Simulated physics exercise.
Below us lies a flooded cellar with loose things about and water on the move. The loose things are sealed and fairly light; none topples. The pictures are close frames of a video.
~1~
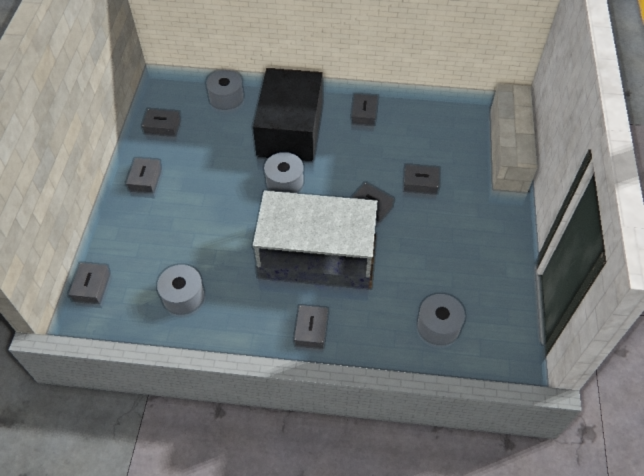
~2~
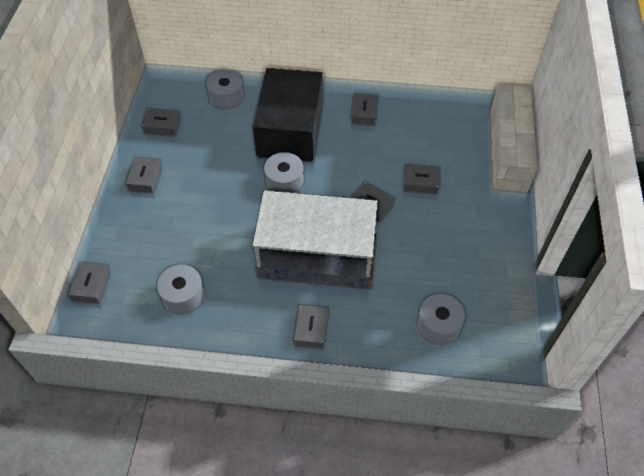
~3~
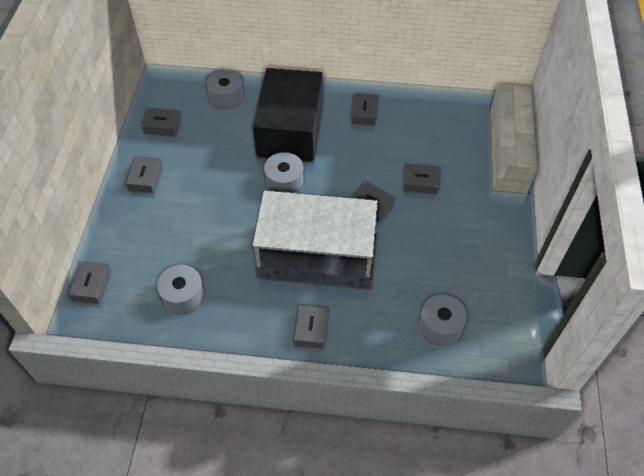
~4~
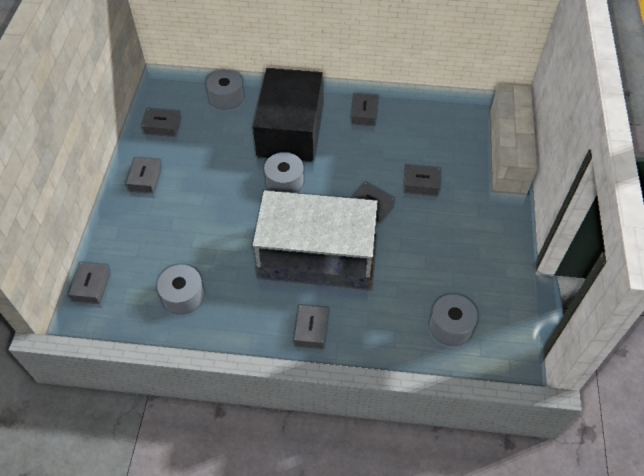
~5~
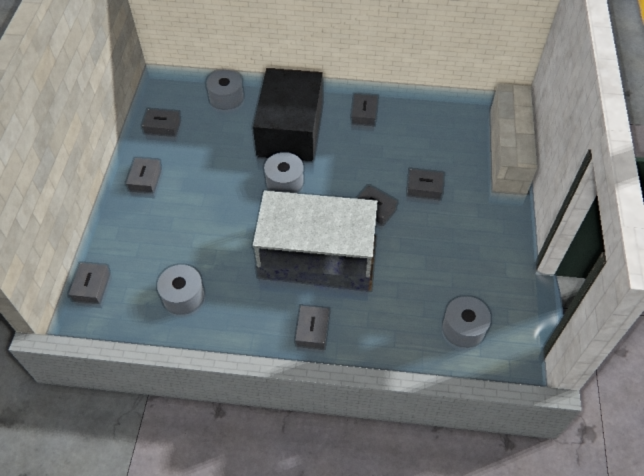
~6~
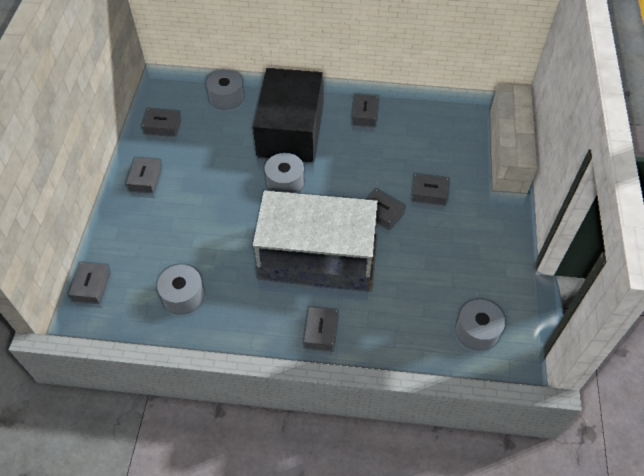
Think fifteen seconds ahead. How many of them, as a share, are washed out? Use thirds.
That comes to one to two thirds.
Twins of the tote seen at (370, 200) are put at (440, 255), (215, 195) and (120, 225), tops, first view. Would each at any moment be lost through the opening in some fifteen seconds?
One after the other: Gone, stays, kept in.
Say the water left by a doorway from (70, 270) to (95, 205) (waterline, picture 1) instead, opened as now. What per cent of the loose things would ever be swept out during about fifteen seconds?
Near 50 in a hundred.
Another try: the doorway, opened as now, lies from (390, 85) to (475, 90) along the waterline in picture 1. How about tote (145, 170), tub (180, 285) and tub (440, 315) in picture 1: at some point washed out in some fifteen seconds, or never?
In turn: Stays, no, still in.
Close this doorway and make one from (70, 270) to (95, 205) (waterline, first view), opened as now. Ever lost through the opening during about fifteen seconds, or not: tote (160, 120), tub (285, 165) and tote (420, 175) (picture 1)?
In that order: Washed out, through, stays.
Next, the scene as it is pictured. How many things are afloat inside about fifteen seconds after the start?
That makes 7.
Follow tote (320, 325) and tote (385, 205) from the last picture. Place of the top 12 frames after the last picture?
Close to (458, 338) and (494, 295).
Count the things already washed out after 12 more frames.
It comes to 2.
A moment on, 0 of 11 are out; 11 afloat.
Next, 2 of 11 are out; 9 afloat.
Later, 4 of 11 are out; 7 afloat.
In the end, 4 of 11 are out; 7 afloat.
